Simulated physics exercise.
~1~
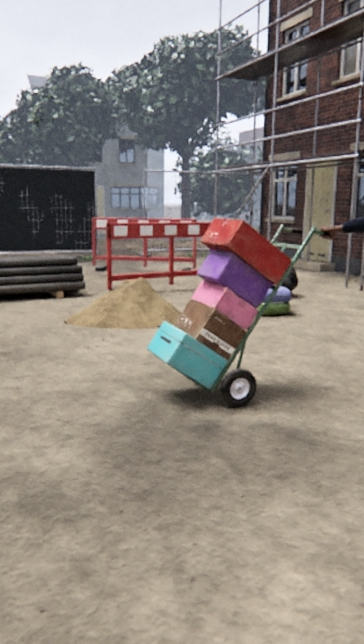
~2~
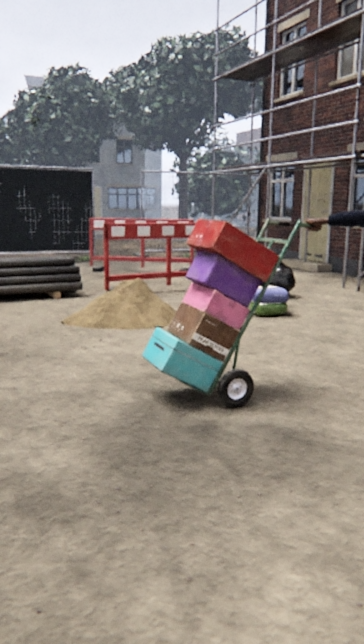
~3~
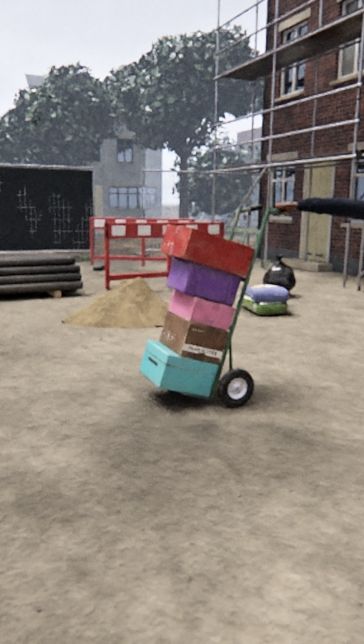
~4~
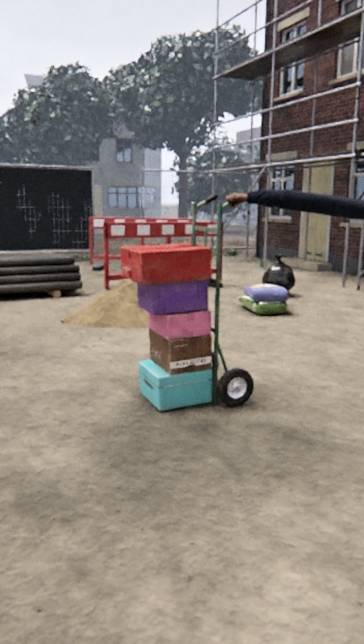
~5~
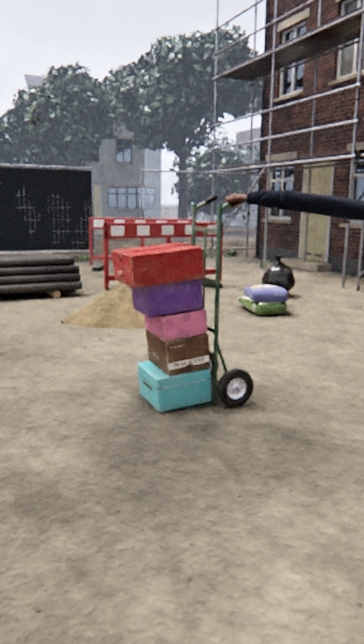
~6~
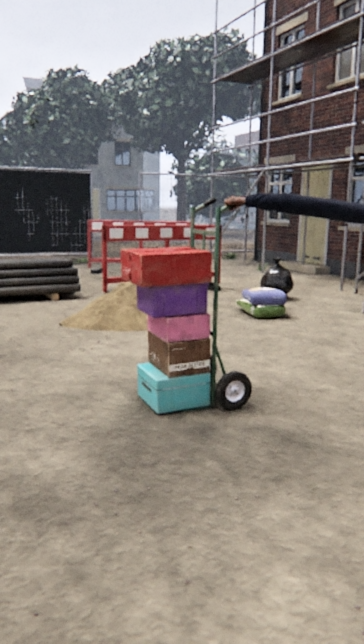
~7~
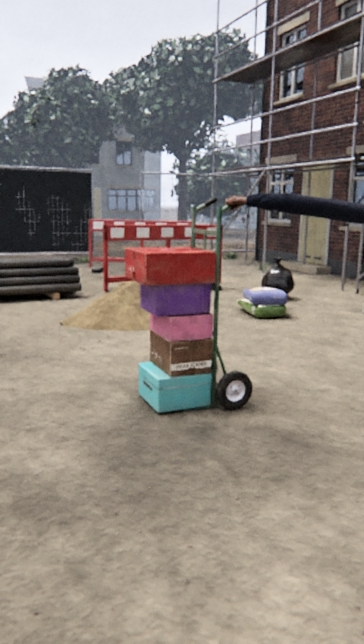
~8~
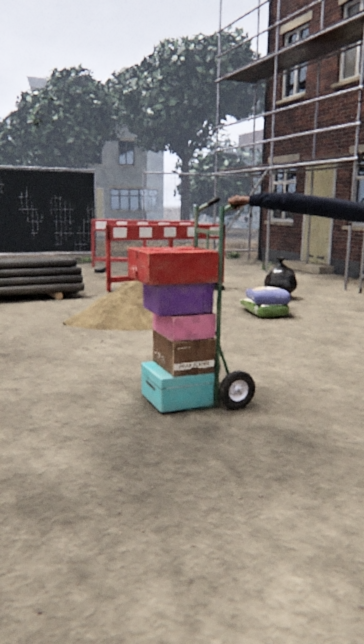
On a dusty building site with a sand pile, a red and white barrier and a scaffolded brick building, a green hand truck leans back under a stack of five boxes. A dark-sleeved arm at the right holds the handle and swings the truck upright, tipping the load to the left. As it stops upright, the stack leans slightly farther left, the red box at the top reaching out most. The boxes then rock back and settle. At the end all five remain stacked, the turquoise one at the bottom, while the hand keeps hold of the handle.
